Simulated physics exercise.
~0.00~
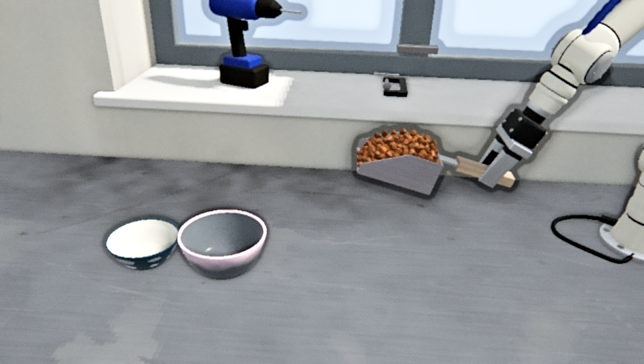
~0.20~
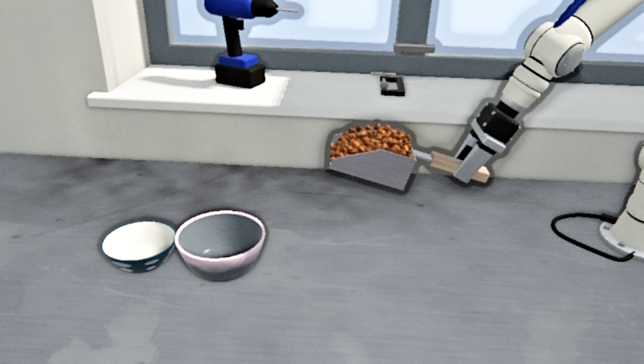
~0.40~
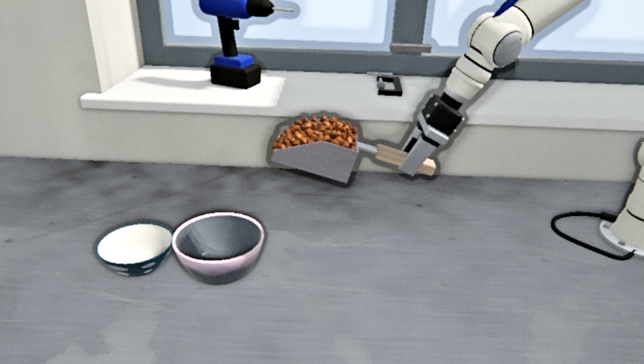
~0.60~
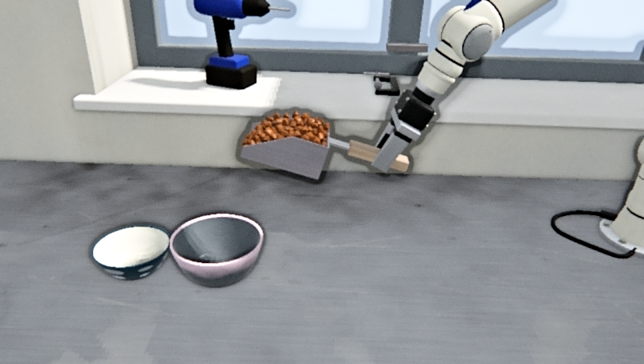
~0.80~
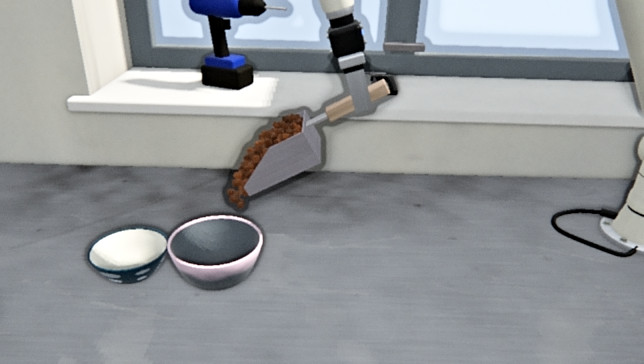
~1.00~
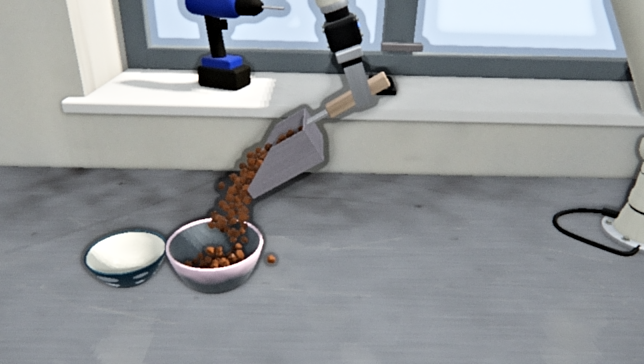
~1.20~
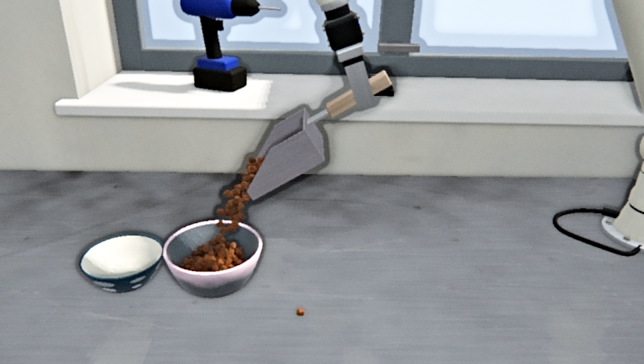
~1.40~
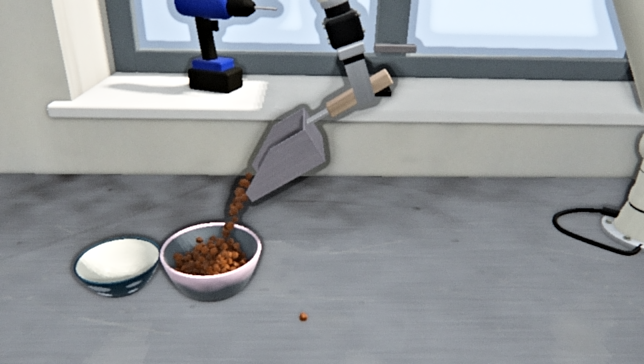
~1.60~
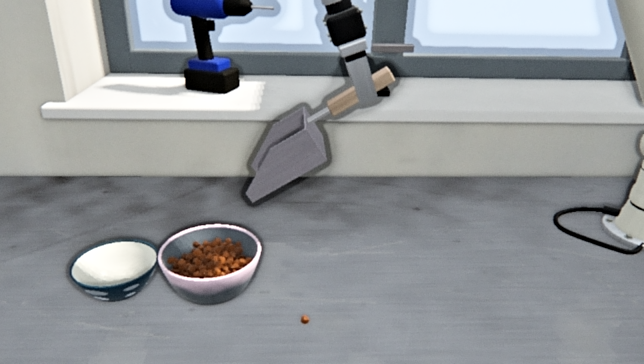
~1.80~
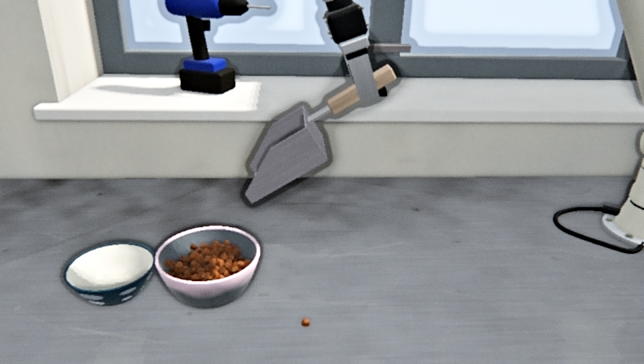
On a grey table top beneath a window, where a blue drill rests on the sill, a robot arm holds a scoop heaped with brown pellets. Two bowls stand side by side at the left, a white and dark teal one and a pinkish one. The arm carries the scoop level to the left, then raises its handle and tips the front down. Pellets stream into the pinkish bowl, and one stray bounces out onto the table. The flow thins and stops, leaving the tilted scoop still, the pinkish bowl filled and the other empty.
